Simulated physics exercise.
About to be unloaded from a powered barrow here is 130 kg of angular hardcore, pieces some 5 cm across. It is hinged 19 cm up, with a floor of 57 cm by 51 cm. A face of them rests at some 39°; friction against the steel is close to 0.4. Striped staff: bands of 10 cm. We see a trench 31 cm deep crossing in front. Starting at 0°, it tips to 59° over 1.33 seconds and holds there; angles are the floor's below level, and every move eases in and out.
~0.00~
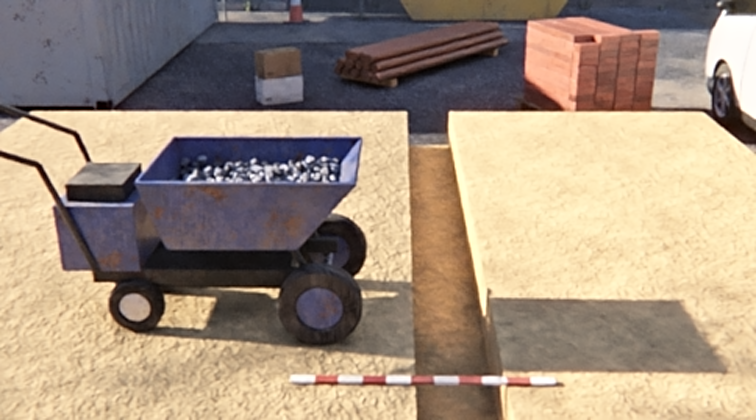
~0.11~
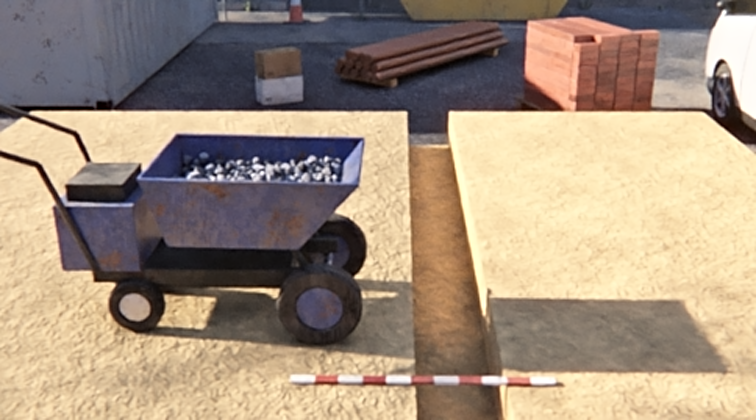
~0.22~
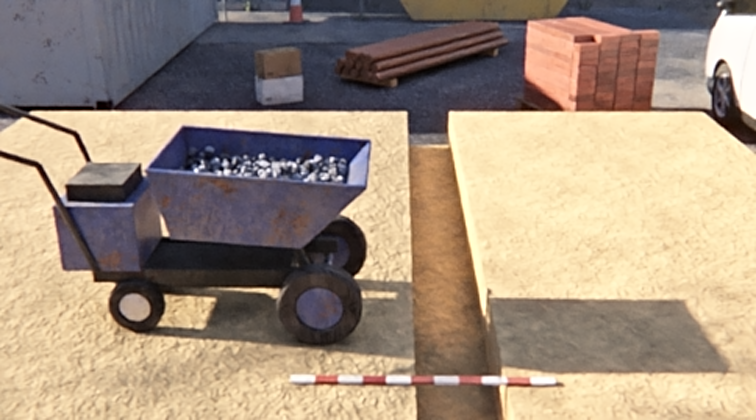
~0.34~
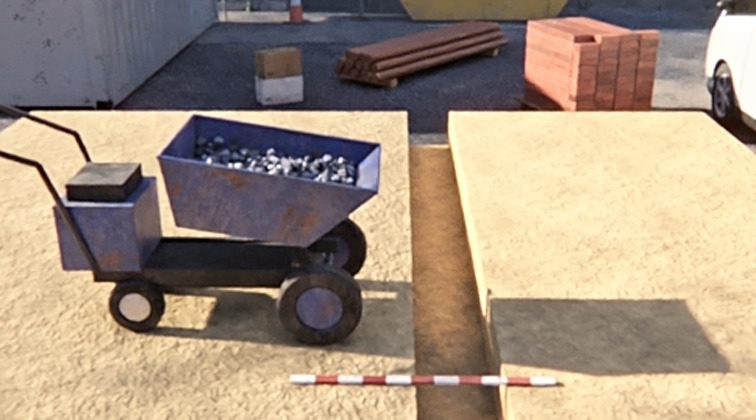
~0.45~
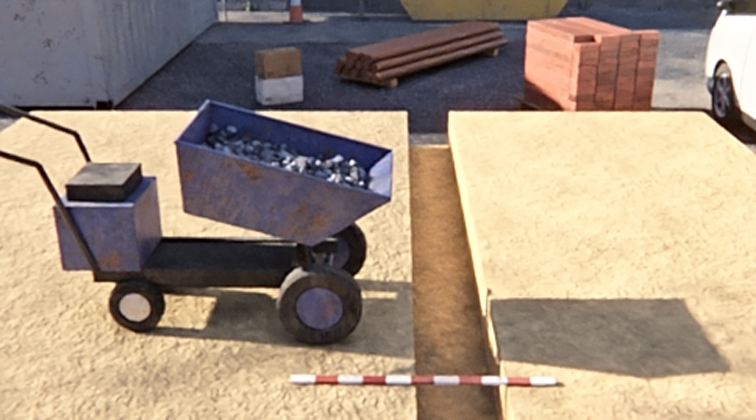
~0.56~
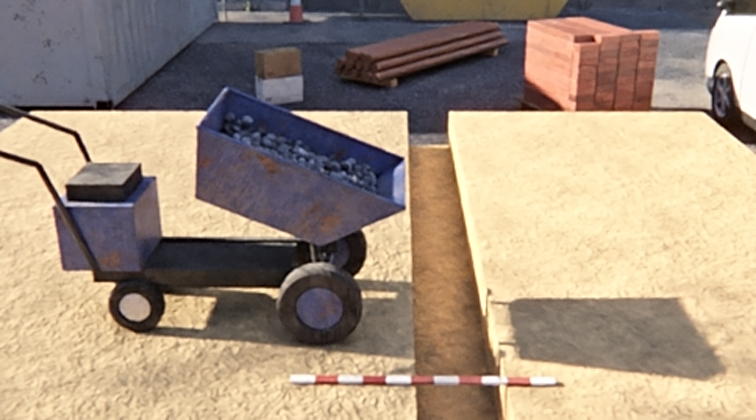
The blue tray of grey stones on a barrow tilts steadily down toward the right.
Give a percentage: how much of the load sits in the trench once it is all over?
22 %.
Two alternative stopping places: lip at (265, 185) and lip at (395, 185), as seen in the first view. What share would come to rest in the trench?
It comes to about 15 and 5 in a hundred.
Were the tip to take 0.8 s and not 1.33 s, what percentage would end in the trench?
Then roughly 25 percent.
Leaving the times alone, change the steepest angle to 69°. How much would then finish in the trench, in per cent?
Around 60 per cent would finish in the trench.
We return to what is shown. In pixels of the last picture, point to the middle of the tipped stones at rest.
Their middle lands near (475, 364).
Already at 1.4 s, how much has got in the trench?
Roughly 0 percent of the load.
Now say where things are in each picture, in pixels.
Lip at (355, 185), floor tilted 0°, highest stones at (289, 169), in the first picture.
The tray is at 1°, its lip at (358, 185); the top of the load is at (272, 168); the stones move at 0.2 m/s on average, in the second picture.
Lip at (366, 188), floor tilted 4°, highest stones at (232, 162); the stones move at 0.4 m/s on average, in the third picture.
The tray is at 9°, its lip at (378, 193); the top of the load is at (215, 155); the stones move at 0.5 m/s on average, in the fourth picture.
Lip at (391, 200), floor tilted 16°, highest stones at (223, 142); the stones move at 0.6 m/s on average, in the fifth picture.
Lip at (406, 209), floor tilted 23°, highest stones at (234, 129); the stones move at 0.6 m/s on average, in the sixth picture.
After 1.0 s the floor is at 50°; 100 % in the tray; the foremost stones are at (424, 232).
After 1.4 s the floor is at 59°; 98 % in the tray, 2 % in the trench; the foremost stones are at (486, 315).
After 1.8 s the floor is at 59°; 88 % in the tray, 9 % in the trench, 3 % past the trench; the foremost stones are at (546, 324).
After 3.7 s the floor is at 59°; 72 % in the tray, 22 % in the trench, 6 % past the trench; the foremost stones are at (575, 314).
